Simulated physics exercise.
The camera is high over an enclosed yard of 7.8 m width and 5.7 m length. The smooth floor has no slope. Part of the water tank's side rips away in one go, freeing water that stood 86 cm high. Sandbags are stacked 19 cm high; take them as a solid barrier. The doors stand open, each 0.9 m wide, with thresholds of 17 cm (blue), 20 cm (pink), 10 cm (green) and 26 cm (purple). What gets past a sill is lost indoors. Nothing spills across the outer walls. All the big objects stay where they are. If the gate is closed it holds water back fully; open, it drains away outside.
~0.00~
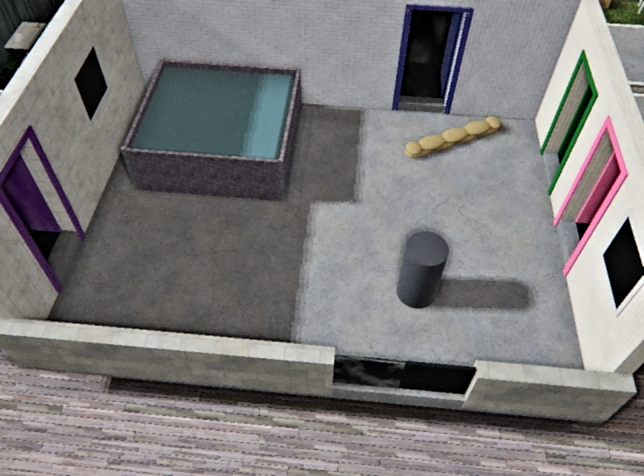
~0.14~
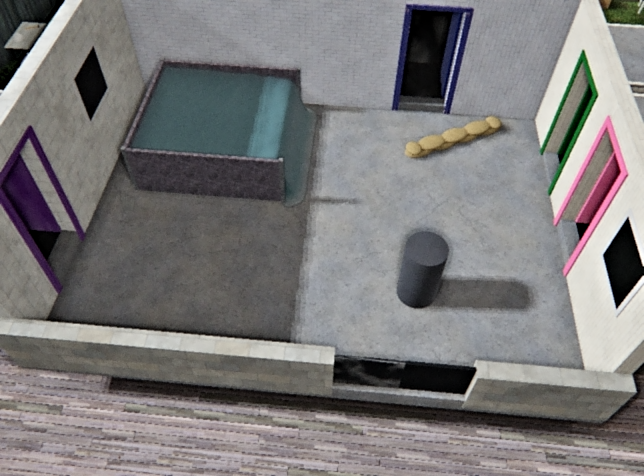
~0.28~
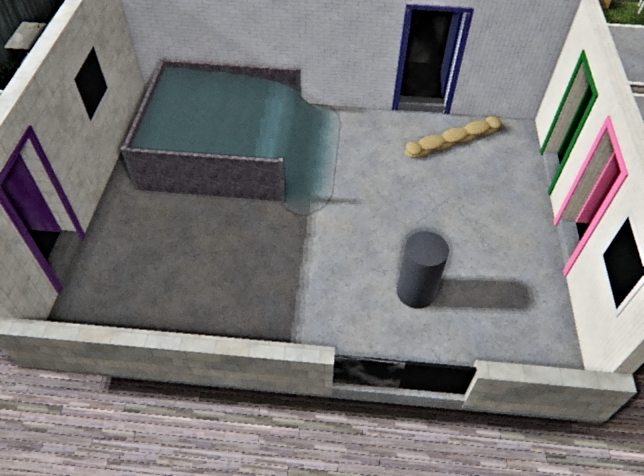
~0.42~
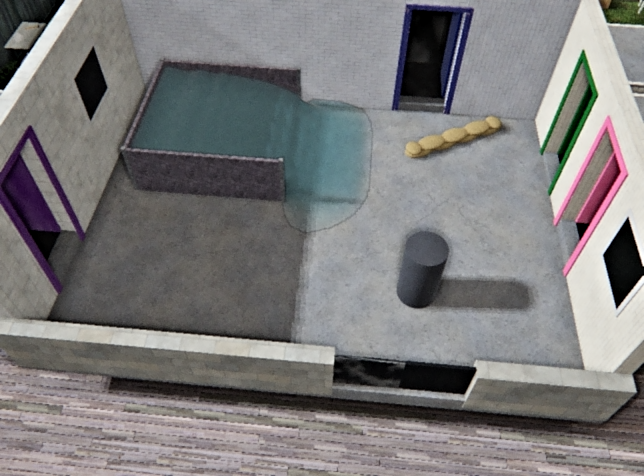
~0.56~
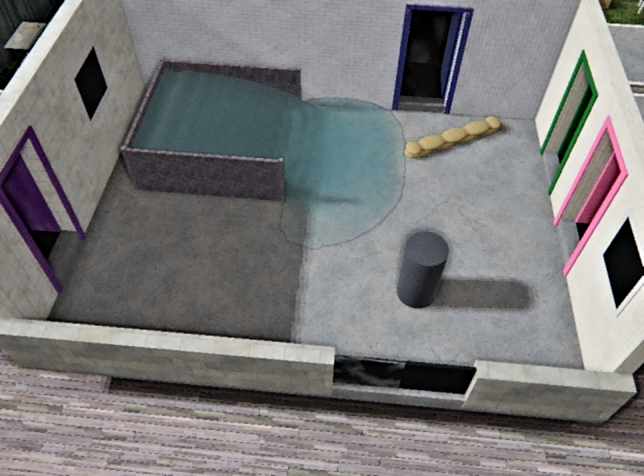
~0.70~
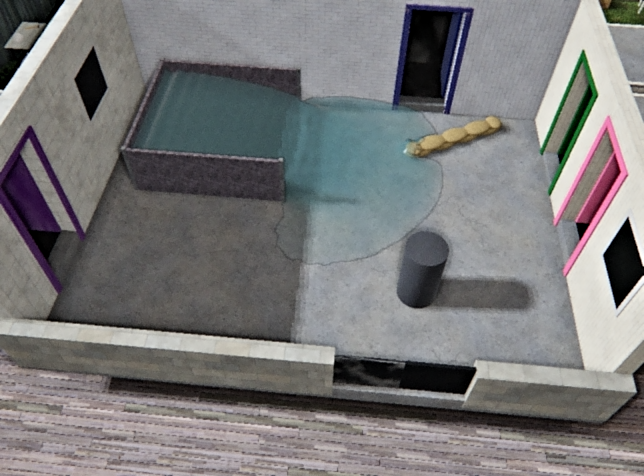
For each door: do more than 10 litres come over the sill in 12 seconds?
Door by door: At the blue door it goes over the limit; at the pink door it exceeds the limit; at the green door it passes the limit; at the purple door it keeps below the limit.
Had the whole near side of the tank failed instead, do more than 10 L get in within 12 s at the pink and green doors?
Against that limit: Pink under, green past it.
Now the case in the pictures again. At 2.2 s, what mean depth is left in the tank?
Some 30 cm.
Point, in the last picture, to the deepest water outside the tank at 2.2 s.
Near (481, 125).
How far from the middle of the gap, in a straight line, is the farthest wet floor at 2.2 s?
About 5.8 m.
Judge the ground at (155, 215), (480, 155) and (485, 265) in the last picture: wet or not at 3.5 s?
In that order: Still dry, flooded, under water.
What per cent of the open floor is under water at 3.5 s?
Near 60 per cent is wet.
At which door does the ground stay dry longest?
It is the purple one.
After 1.4 s water covers 45 % of the floor and is deepest (56 cm) near (490, 120); blue door 18 cm at the sill, 0 L in, pink door 10 cm at the sill, 0 L in, green door 13 cm at the sill, 11 L in, purple door not reached.
After 2.2 s water covers 55 % of the floor and is deepest (59 cm) near (481, 125); blue door 21 cm at the sill, 2 L in, pink door 34 cm at the sill, 15 L in, green door 37 cm at the sill, 106 L in, purple door not reached.
After 3.5 s water covers 60 % of the floor and is deepest (41 cm) near (577, 394); blue door 32 cm at the sill, 65 L in, pink door 31 cm at the sill, 97 L in, green door 29 cm at the sill, 317 L in, purple door not reached.
After 7.0 s water covers 95 % of the floor and is deepest (22 cm) near (49, 345); blue door 12 cm at the sill, 140 L in, pink door 16 cm at the sill, 120 L in, green door 10 cm at the sill, 425 L in, purple door 19 cm at the sill, 0 L in.
After 12.0 s water covers 95 % of the floor and is deepest (24 cm) near (99, 202); blue door 10 cm at the sill, 140 L in, pink door 9 cm at the sill, 121 L in, green door 9 cm at the sill, 434 L in, purple door 13 cm at the sill, 0 L in.
